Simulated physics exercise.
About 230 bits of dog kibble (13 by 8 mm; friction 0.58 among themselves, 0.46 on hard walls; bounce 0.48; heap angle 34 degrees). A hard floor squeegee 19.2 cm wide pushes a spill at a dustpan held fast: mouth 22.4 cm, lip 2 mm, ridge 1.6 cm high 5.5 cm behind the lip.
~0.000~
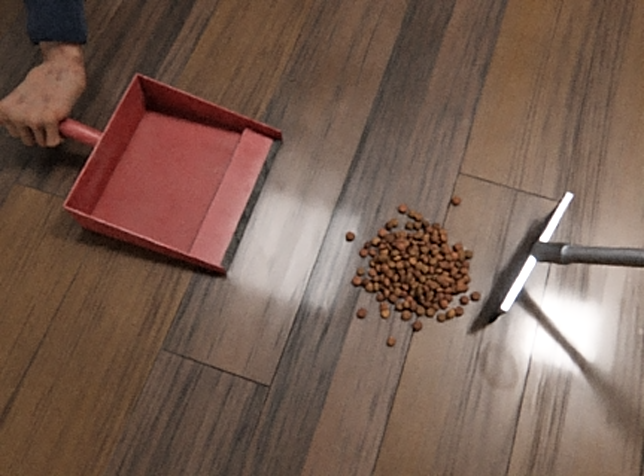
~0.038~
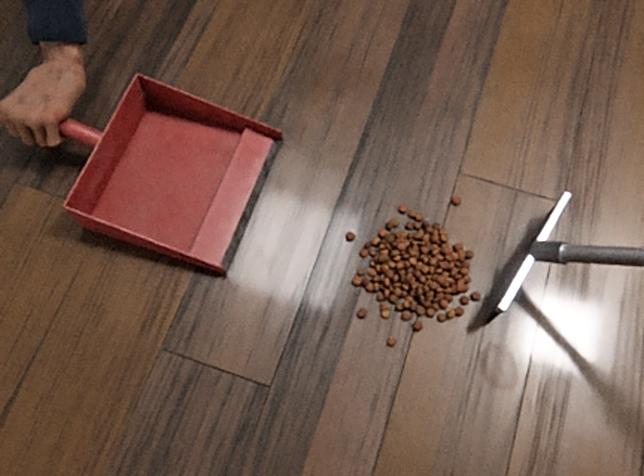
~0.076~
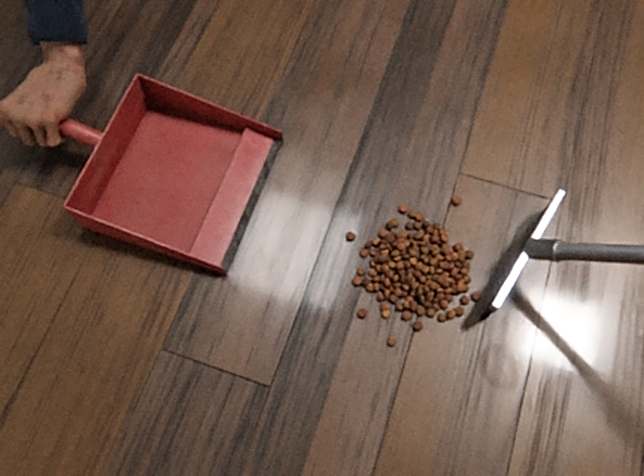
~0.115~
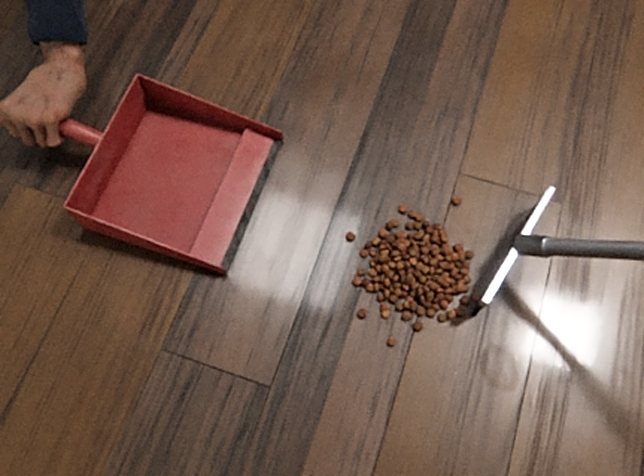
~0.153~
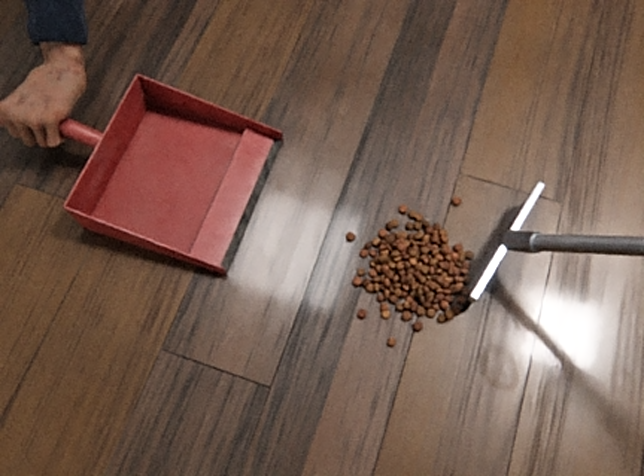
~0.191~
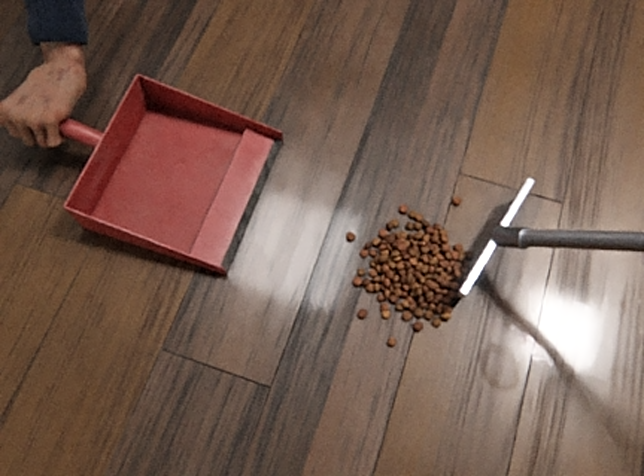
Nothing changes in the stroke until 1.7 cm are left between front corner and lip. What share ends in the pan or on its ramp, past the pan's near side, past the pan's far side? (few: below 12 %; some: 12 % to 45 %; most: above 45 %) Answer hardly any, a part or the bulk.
Pan: A part, near side: Hardly any, far side: Hardly any.
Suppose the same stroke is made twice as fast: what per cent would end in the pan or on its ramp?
In that case some 30 per cent.
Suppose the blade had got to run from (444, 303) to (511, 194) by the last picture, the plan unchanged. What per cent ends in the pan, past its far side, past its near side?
Pan 15, far 0, near 15.
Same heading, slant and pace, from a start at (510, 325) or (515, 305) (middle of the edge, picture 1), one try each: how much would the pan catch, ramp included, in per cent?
About 15 and 25 per cent.
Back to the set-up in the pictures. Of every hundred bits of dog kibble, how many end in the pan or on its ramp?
Roughly 20 per cent.
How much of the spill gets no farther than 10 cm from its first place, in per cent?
Some 25 per cent.
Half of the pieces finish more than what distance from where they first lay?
Some 22 cm.
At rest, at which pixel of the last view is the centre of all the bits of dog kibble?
Near (272, 203).
After 0.56 s, middle of the blade 19 cm from the lip; 0 % over the lip, far side 0 %, near side 0 %.
After 0.80 s, middle of the blade 10 cm from the lip; 0 % over the lip, far side 5 %, near side 0 %.
After 1.15 s, middle of the blade 4 cm from the lip; 20 % over the lip, far side 5 %, near side 0 %.
By 1.5 s all is still; pan 20 %, near side 0 %, far side 5 %, in front of the lip or behind the blade 75 %.
